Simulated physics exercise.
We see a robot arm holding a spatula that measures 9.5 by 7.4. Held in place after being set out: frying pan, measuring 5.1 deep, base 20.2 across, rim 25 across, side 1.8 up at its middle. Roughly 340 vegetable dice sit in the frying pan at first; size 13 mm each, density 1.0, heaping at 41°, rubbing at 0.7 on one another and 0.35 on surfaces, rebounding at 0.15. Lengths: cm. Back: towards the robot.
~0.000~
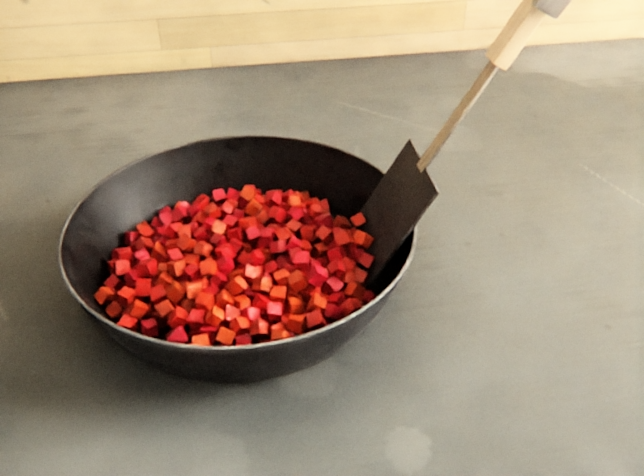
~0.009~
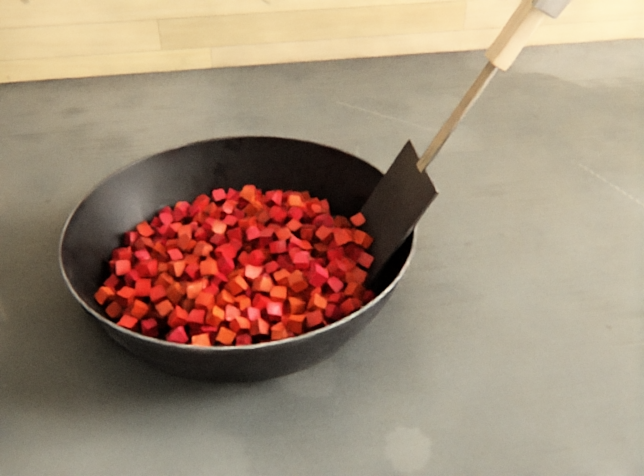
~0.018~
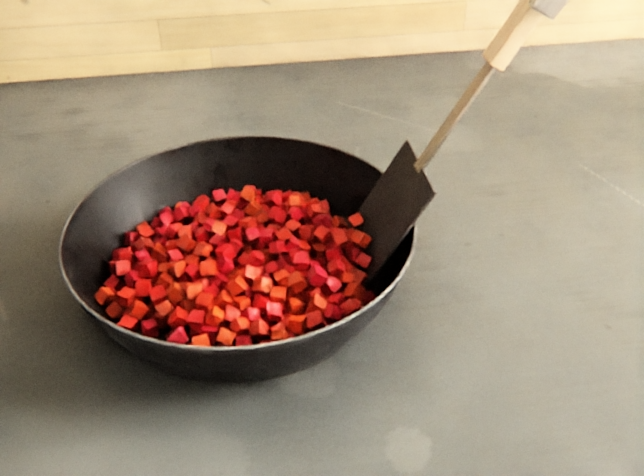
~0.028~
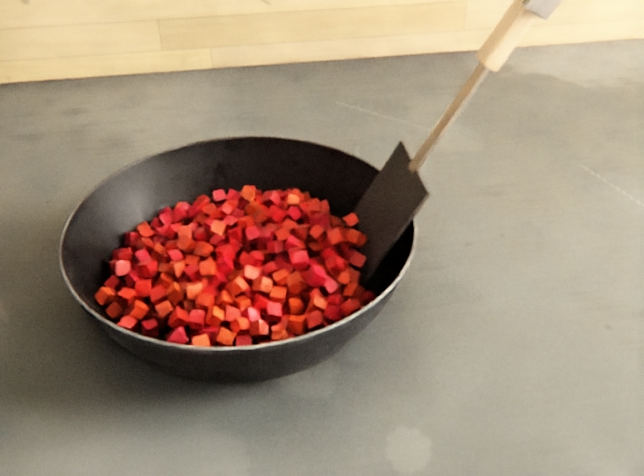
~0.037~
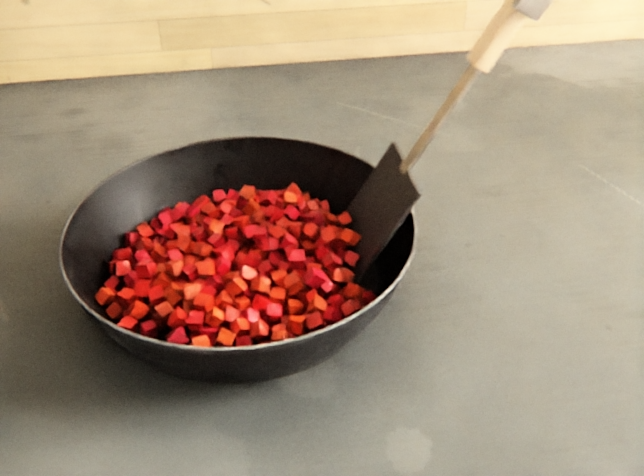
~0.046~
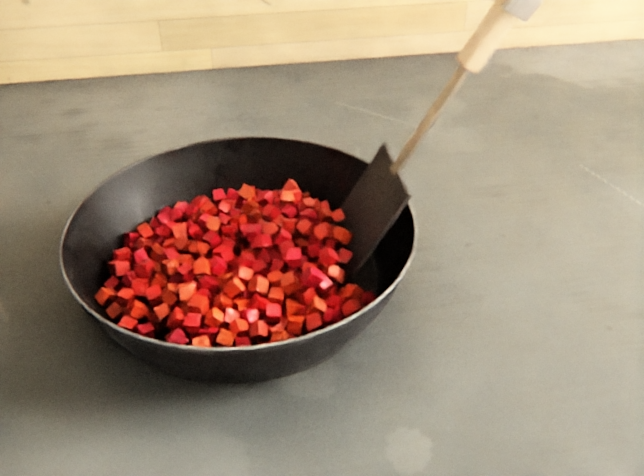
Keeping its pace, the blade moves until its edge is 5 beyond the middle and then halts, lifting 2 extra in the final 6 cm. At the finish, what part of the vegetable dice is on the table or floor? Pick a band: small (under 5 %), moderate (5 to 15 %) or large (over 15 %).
The share is small, under 5 %.
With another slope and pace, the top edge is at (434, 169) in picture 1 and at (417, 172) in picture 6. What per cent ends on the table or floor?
It comes to something like 0 %, give or take.
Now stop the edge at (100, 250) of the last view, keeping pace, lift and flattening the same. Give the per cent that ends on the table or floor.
Something close to 35 in a hundred.
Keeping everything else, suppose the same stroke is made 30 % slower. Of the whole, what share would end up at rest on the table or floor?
Estimated share: Some 0 %.
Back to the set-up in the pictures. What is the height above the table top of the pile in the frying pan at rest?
Close to 6.5 centimetres high.
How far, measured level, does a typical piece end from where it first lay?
Near 4 cm, measured level.
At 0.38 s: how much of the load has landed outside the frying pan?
My estimate is roughly 2 %.
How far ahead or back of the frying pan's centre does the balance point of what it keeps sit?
The balance point is about 4.5 cm ahead.
After 0.10 s, sloping 60°, highest piece 6 above the table; 345 in the frying pan.
After 0.15 s, sloping 60°, highest piece 7 above the table; 345 in the frying pan.
After 0.38 s, sloping 60°, highest piece 7 above the table; 336 in the frying pan, 9 on the table or floor.
After 1.43 s, sloping 60°, highest piece 6 above the table; 336 in the frying pan, 9 on the table or floor.
In the end, 336 in the frying pan, 9 on the table or floor. That is 3 % on the table or floor.
